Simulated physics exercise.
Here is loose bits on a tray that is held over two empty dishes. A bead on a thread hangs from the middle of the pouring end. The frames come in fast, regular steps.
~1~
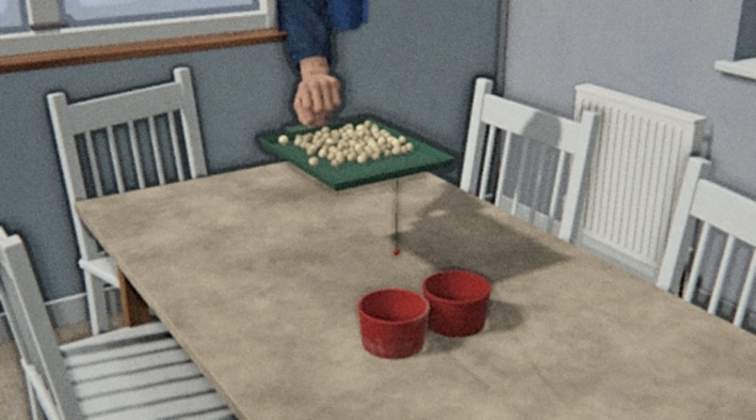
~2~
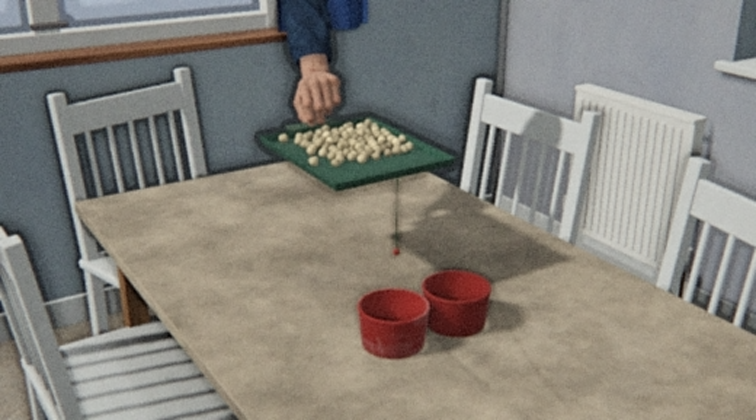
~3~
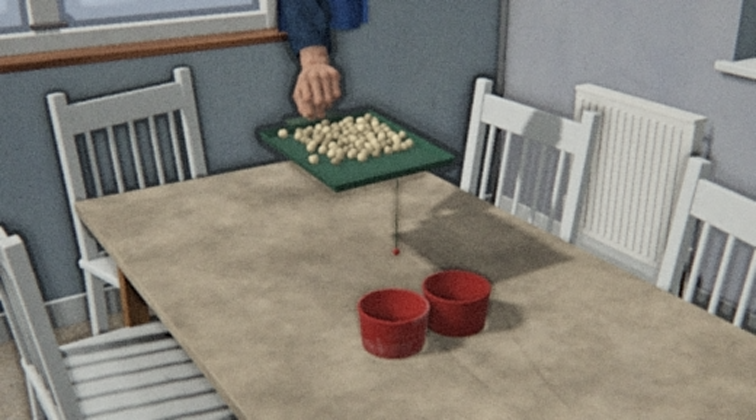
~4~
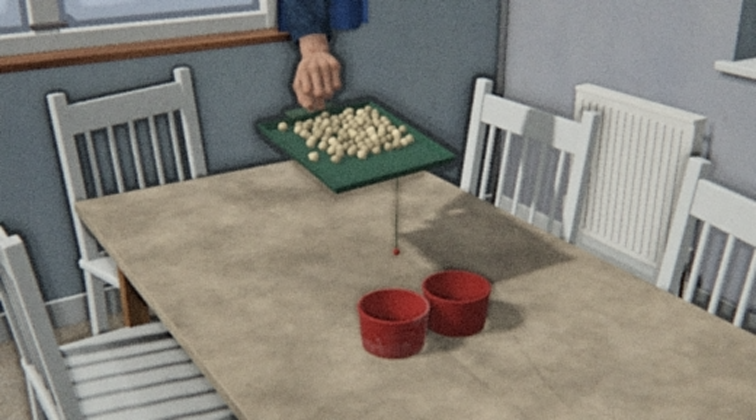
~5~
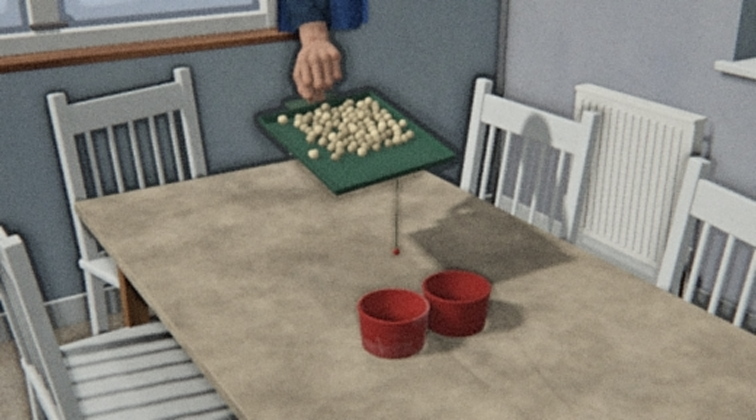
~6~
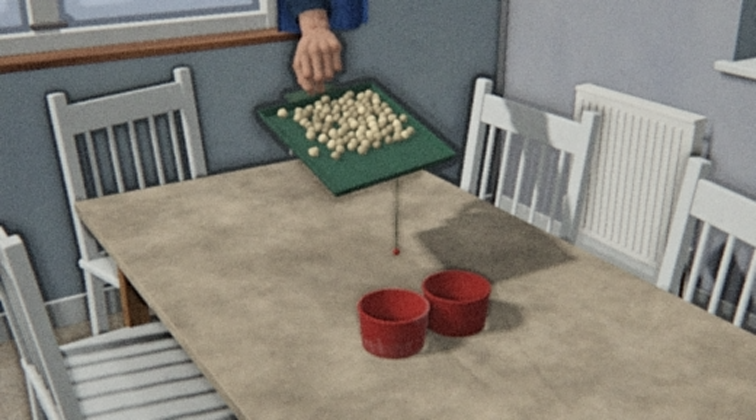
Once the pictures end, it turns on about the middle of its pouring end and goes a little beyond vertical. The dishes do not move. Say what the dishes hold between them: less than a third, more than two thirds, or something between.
They take under a third between them.
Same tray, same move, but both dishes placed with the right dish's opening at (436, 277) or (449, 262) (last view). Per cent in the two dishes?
Roughly 20 per cent, and 50 per cent.
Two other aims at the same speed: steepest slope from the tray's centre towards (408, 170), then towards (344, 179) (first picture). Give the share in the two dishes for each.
The first gives 0 %, the second 0 %.
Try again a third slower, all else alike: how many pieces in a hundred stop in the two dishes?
About 0 per cent.
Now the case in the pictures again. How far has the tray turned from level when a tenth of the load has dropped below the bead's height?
Roughly 55°.
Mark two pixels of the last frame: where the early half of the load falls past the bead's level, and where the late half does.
Around (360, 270) and then (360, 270).
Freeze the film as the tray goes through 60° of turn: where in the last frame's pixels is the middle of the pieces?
At about (364, 171).
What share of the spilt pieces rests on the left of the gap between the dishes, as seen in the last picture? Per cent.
Roughly 100 in a hundred.
Shortly afterwards, tray tipped steeply; the bulk on the tray; near a quarter outside both; a little in the air.
Next, tray tipped right over; near a quarter on the tray; near half outside both; near a quarter in the air.
Some moments later, tray tipped past a quarter turn; the whole lot outside both.
In the end, tray tipped past a quarter turn; none at all in the left dish; none at all in the right dish; the whole lot outside both.
